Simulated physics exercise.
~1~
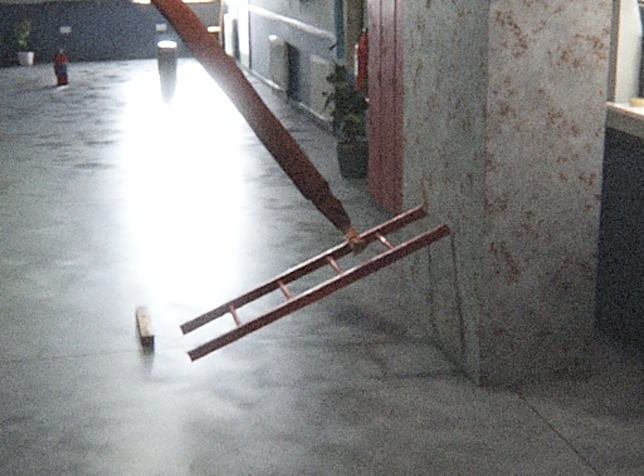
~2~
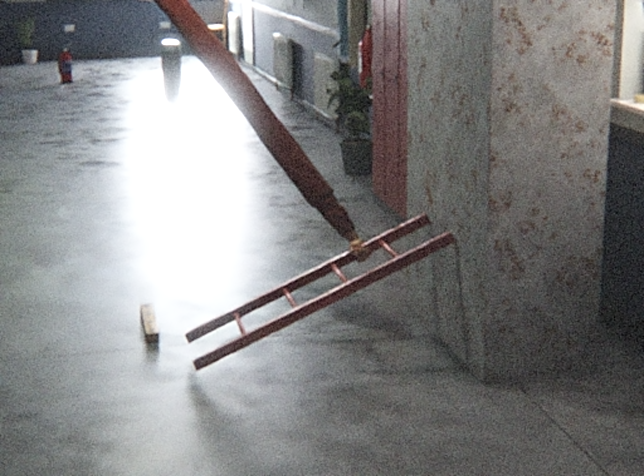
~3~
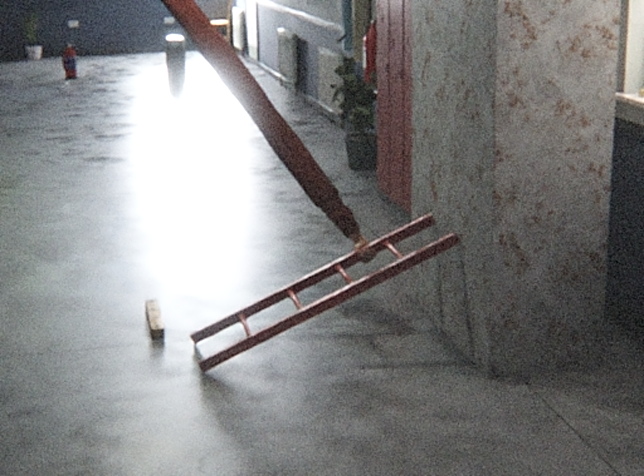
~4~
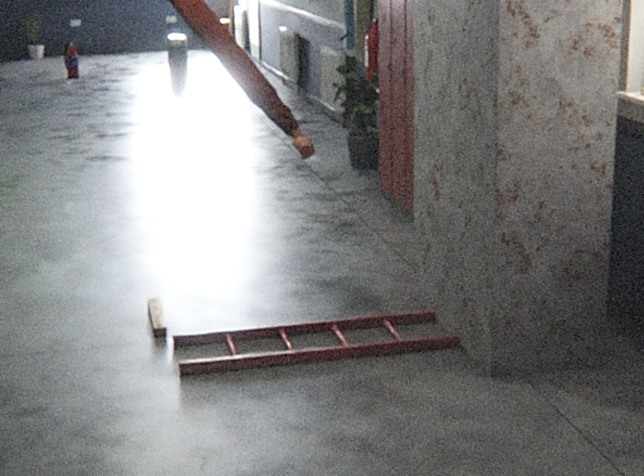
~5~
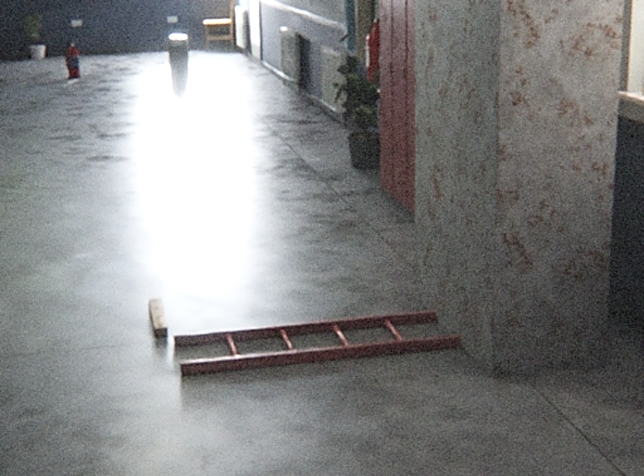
A red ladder held at a slant near a concrete pillar by a reddish arm lowers slightly, then drops flat onto the hard floor once the hand lets go and draws back. It ends lying still beside a small batten, with the arm out of view.
